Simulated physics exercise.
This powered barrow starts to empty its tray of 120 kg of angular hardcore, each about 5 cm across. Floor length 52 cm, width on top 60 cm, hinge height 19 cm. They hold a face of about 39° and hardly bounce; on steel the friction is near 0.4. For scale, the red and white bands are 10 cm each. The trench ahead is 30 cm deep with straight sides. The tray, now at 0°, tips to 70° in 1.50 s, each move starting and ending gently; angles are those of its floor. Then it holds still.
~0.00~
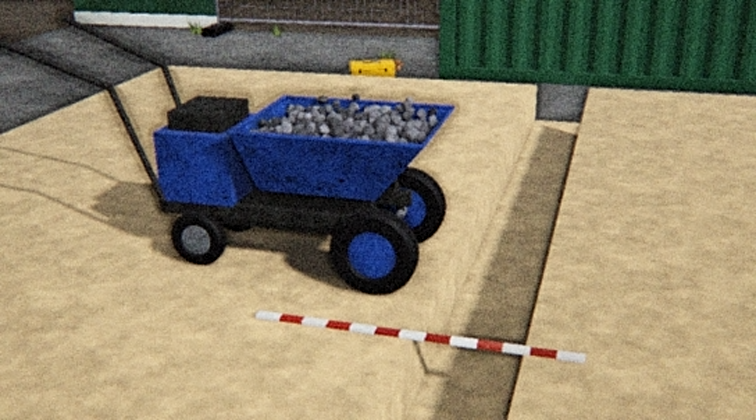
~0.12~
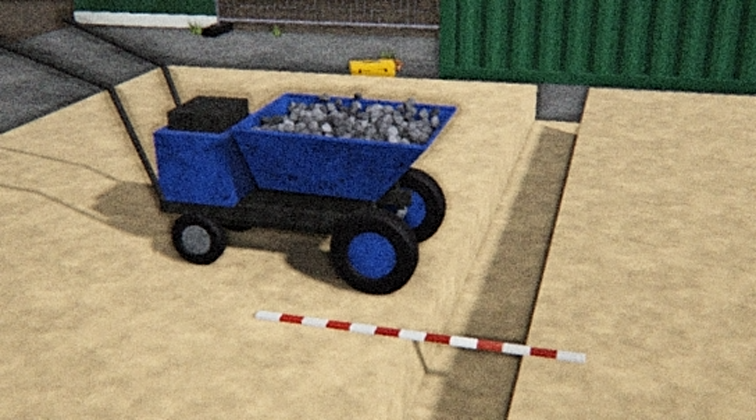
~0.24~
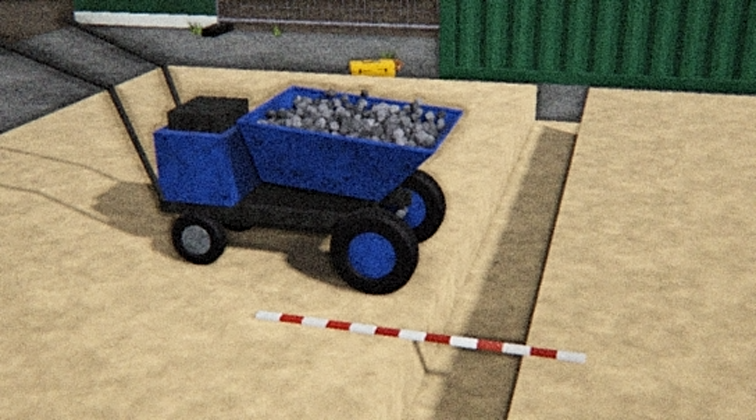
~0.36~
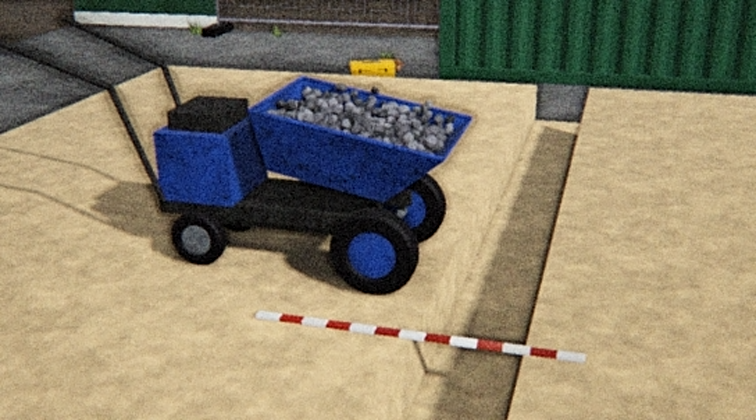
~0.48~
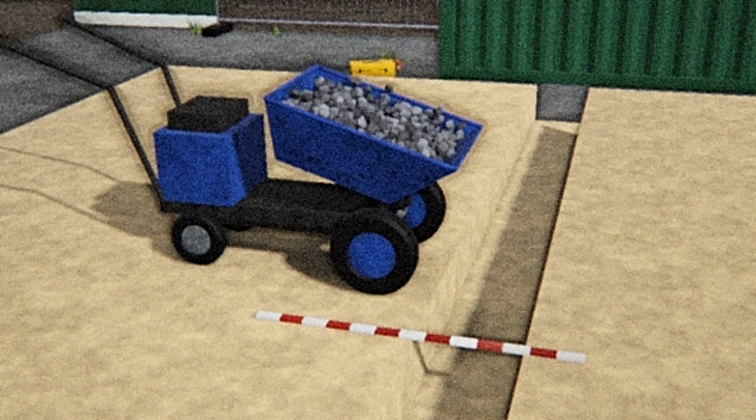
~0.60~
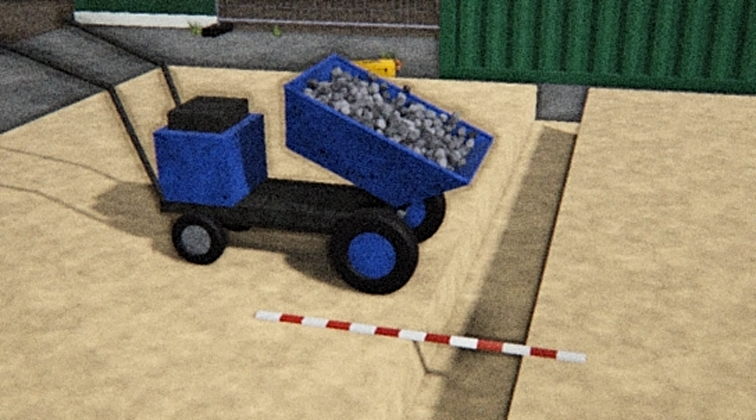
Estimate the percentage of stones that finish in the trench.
Some 68 per cent of it.
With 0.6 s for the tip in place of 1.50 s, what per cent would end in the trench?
In that case some 50 per cent.
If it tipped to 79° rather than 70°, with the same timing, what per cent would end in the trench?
In that case some 70 per cent.
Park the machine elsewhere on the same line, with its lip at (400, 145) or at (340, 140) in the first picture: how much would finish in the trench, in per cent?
Near 90 per cent from the first place, 95 from the second.
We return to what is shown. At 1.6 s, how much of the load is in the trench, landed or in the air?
About 15 per cent by then.
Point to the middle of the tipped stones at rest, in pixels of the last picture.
Around (522, 318).
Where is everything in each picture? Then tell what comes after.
In the first frame, lip at (423, 147), floor tilted 0°, highest stones at (364, 107).
In the second frame, the tray is at 1°, its lip at (426, 149); the top of the load is at (366, 106); the stones move at 0.2 m/s on average.
In the third frame, the tray is at 5°, its lip at (433, 153); the top of the load is at (360, 102); the stones move at 0.3 m/s on average.
In the fourth frame, lip at (444, 160), floor tilted 10°, highest stones at (326, 95); the stones move at 0.4 m/s on average.
In the fifth frame, the tray is at 17°, its lip at (456, 170); the top of the load is at (334, 88); the stones move at 0.5 m/s on average.
In the sixth frame, lip at (469, 183), floor tilted 25°, highest stones at (342, 81); the stones move at 0.6 m/s on average.
After 1.1 s the floor is at 59°; 99 % in the tray, 1 % in the trench; the foremost stones are at (528, 246).
After 1.6 s the floor is at 70°; 67 % in the tray, 16 % in the trench, 17 % past the trench; the foremost stones are at (613, 280).
After 2.0 s the floor is at 70°; 37 % in the tray, 33 % in the trench, 30 % past the trench; the foremost stones are at (664, 288).
After 3.9 s the floor is at 70°; 4 % in the tray, 68 % in the trench, 28 % past the trench; the foremost stones are at (668, 295).
